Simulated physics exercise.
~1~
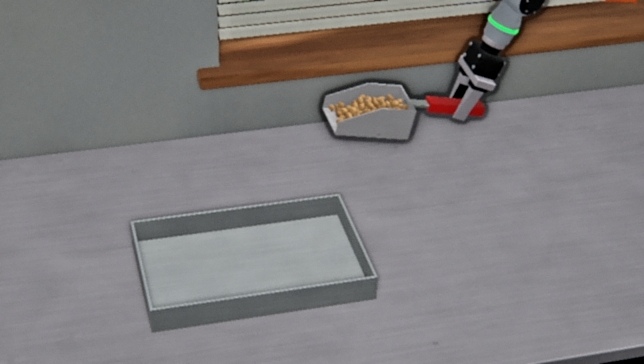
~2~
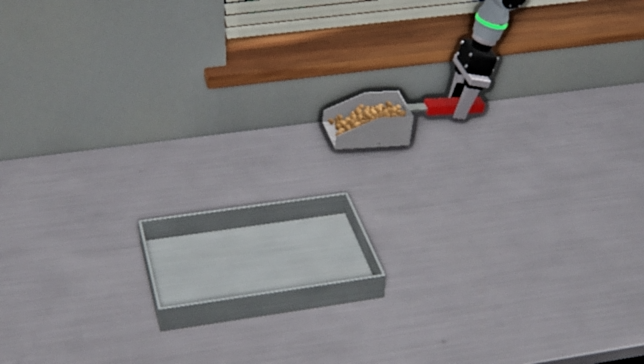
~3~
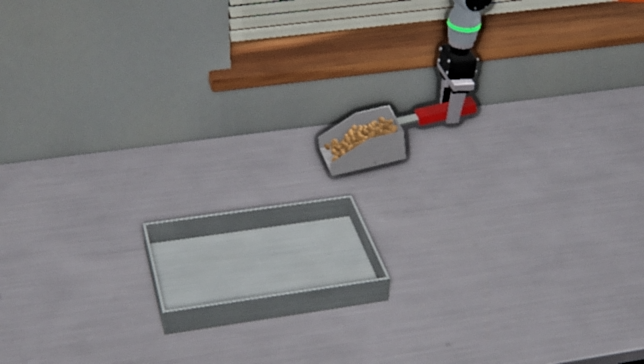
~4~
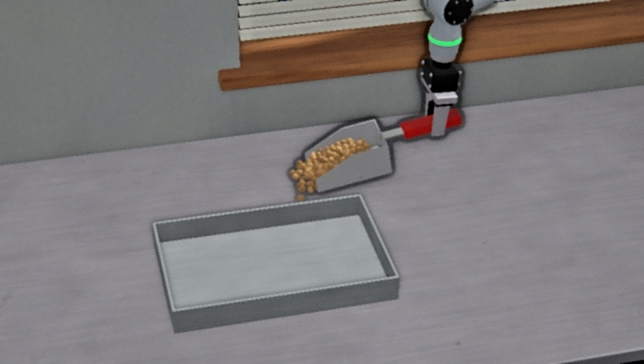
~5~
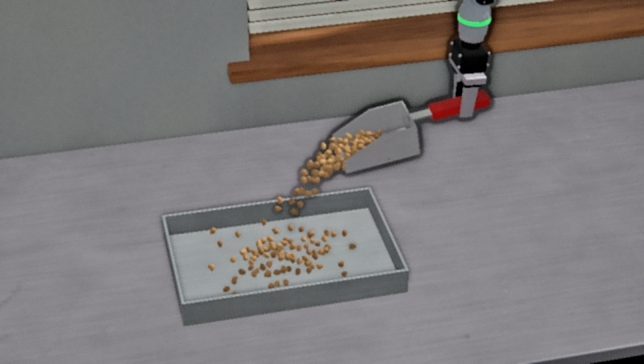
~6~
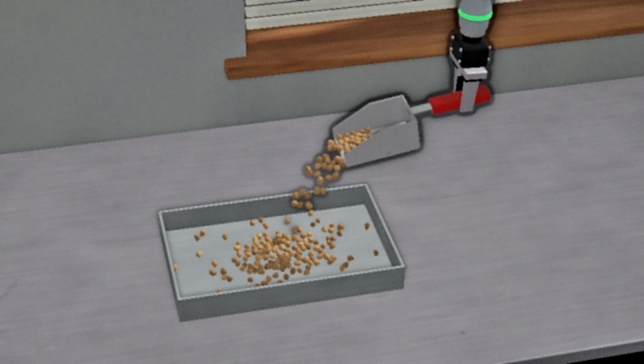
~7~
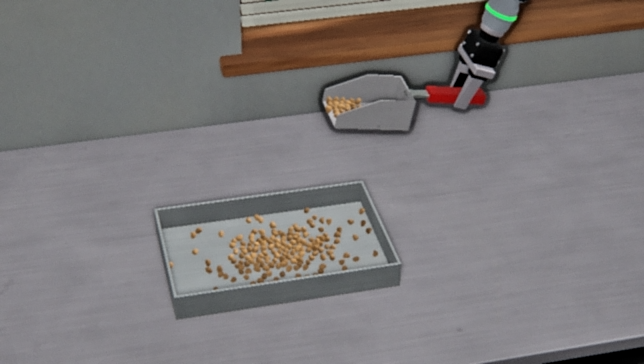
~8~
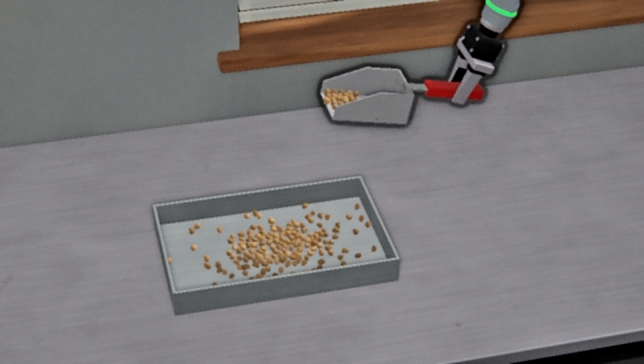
A scoop gripped by a robot arm tips tan beans into a grey tray, then draws back with some beans left.
